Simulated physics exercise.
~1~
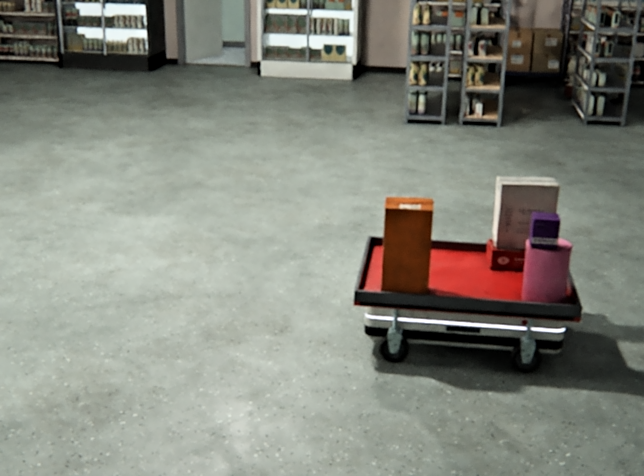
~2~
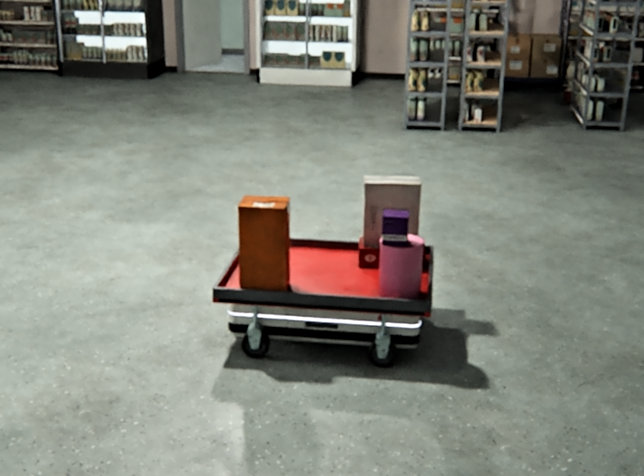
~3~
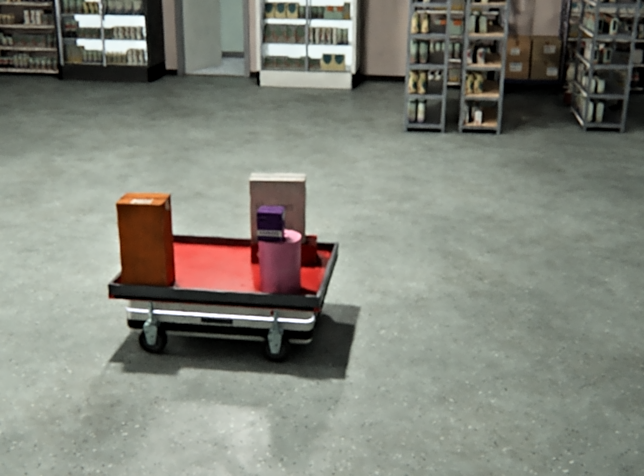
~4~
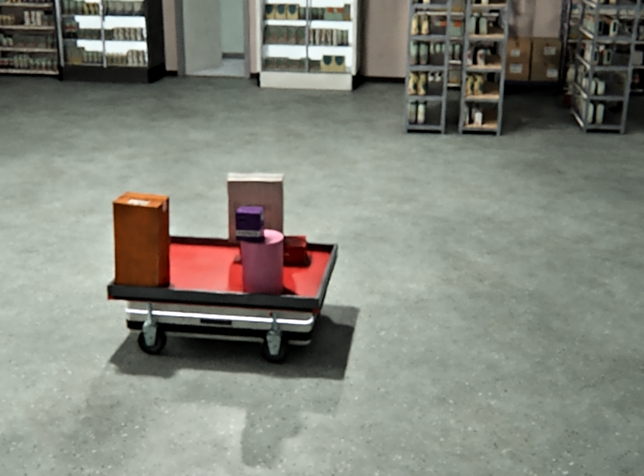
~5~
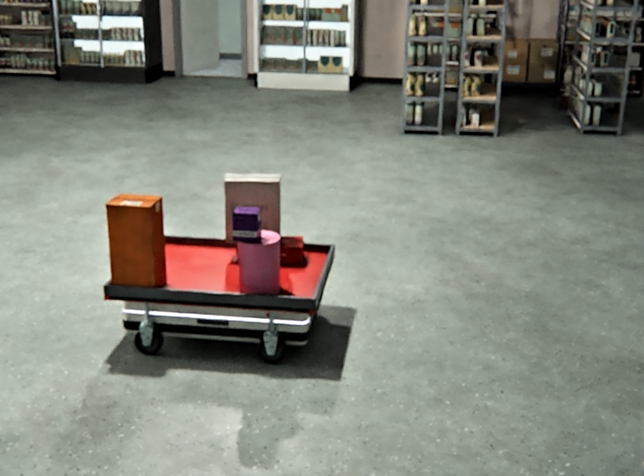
A low cart carrying an orange box, a white box, a pink pail and purple and red parcels rolled left across the grey floor and stopped; the orange box barely shifted while the others slid left along the deck, and everything stayed aboard.
